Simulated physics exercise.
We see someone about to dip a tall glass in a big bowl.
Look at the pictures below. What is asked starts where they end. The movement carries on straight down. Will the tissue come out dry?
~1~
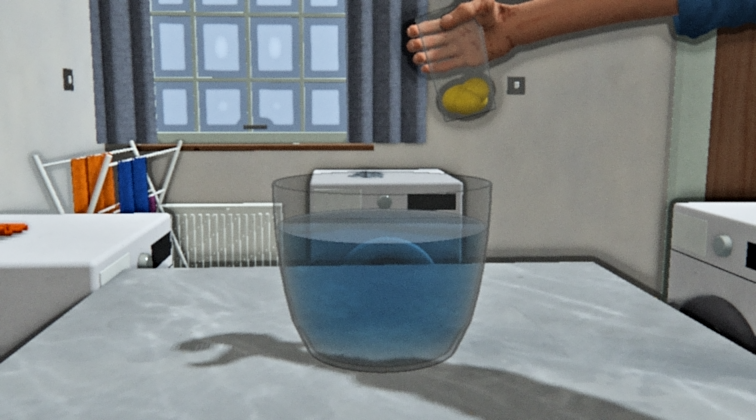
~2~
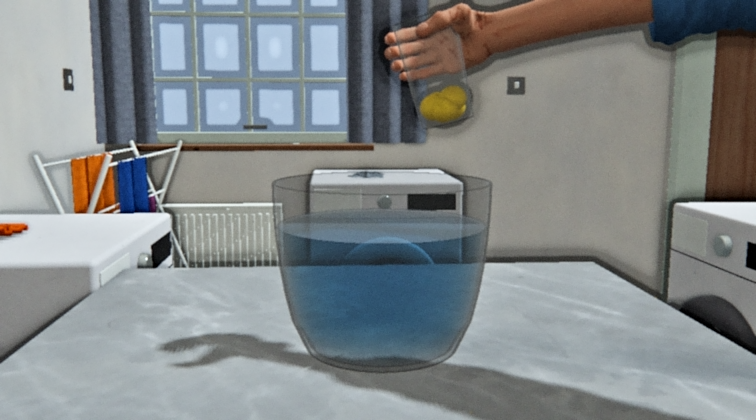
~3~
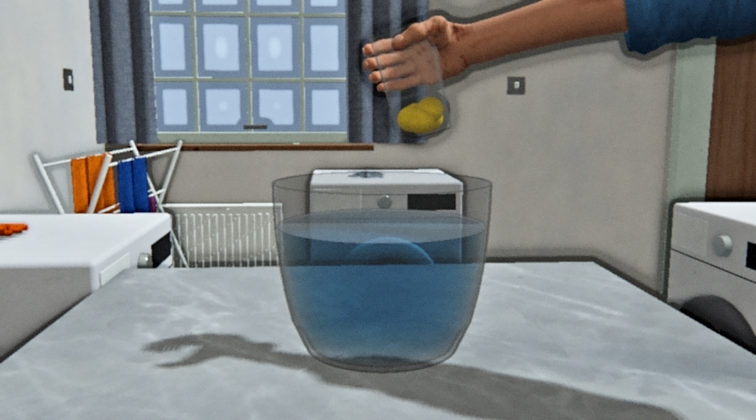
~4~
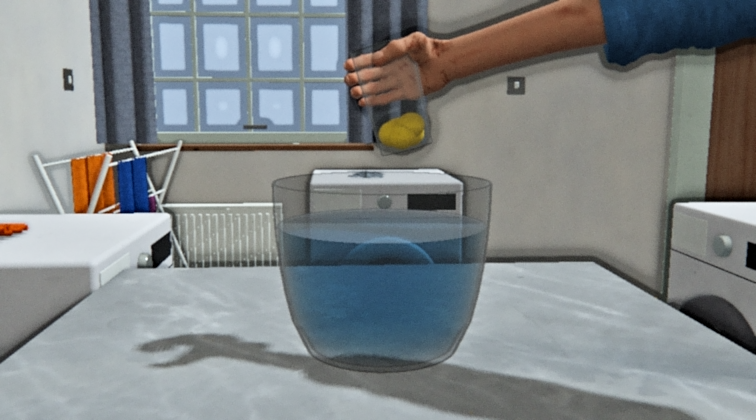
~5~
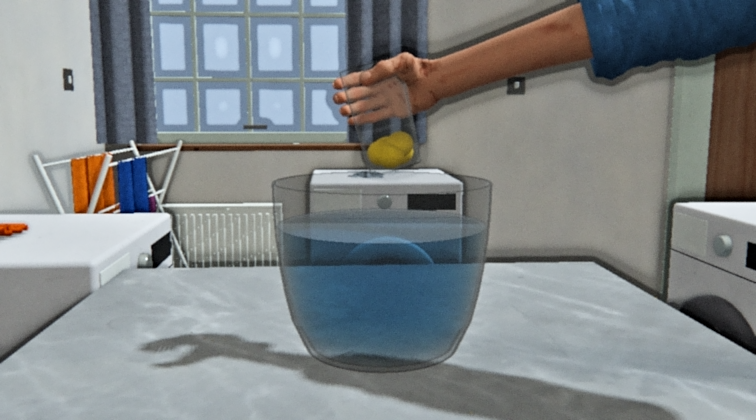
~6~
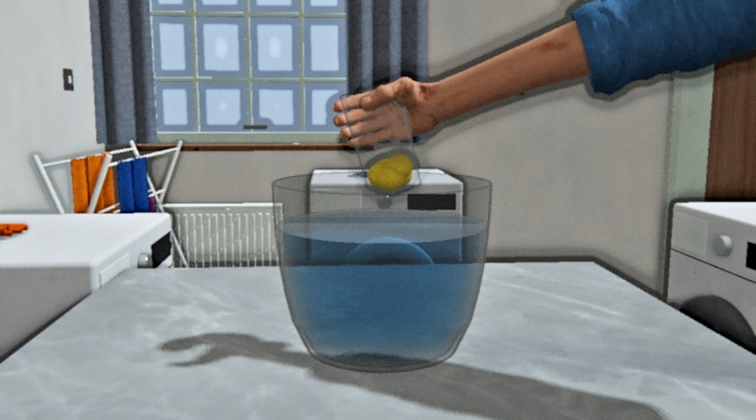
It becomes sodden.
A moment on, the tall glass enters the water.
Further on, water pours in as the air escapes.
When it is over, the tall glass is under, flooded, and the tissue is wet.
